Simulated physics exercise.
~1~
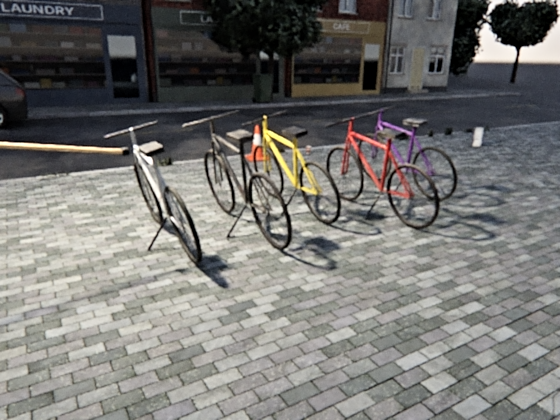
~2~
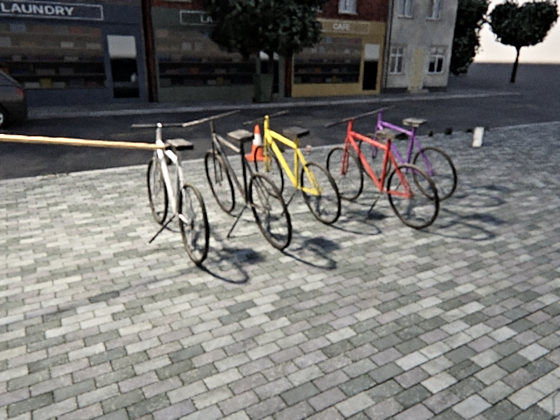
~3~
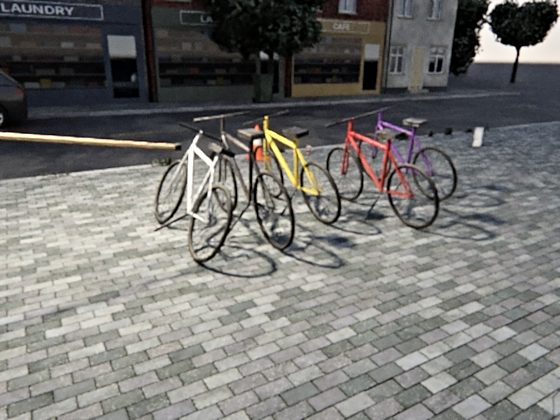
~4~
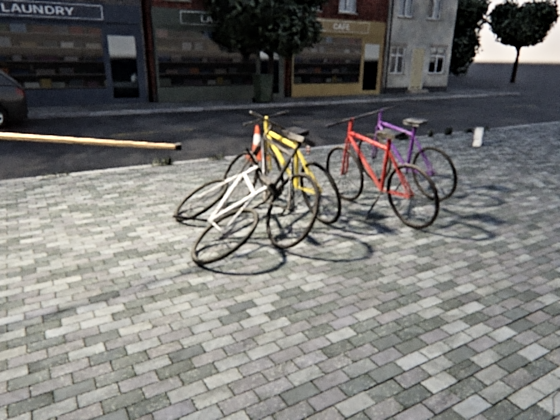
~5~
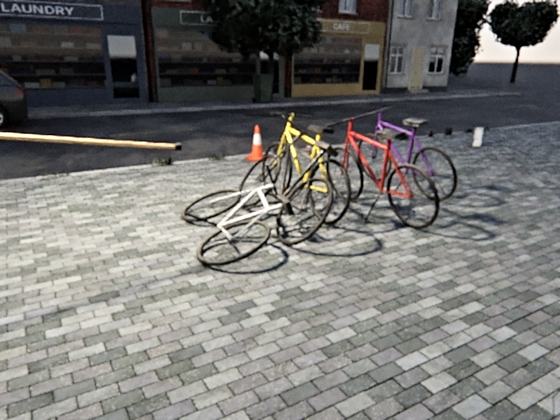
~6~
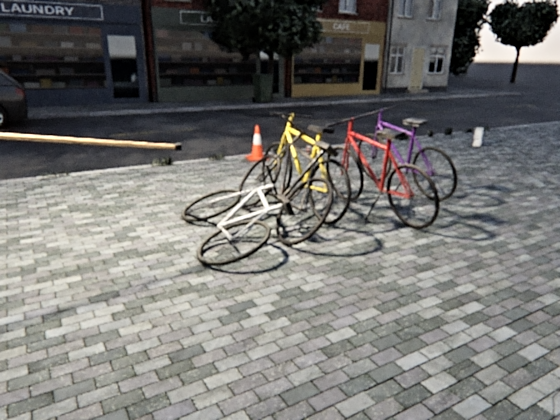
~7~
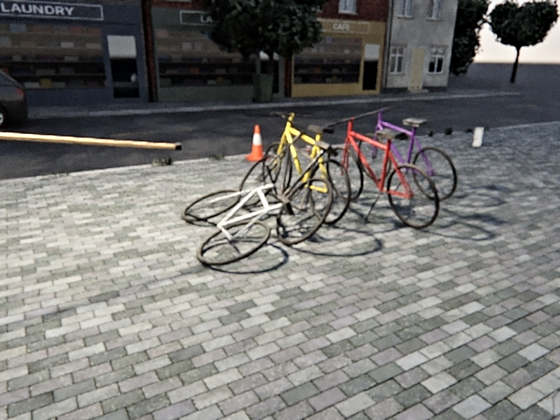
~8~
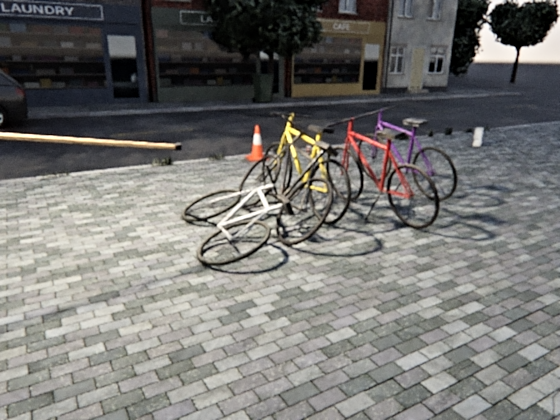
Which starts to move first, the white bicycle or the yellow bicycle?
The white bicycle moves first, tipping as the pole pushes it. The yellow bicycle only tilts later, when the white one is already nearly down.
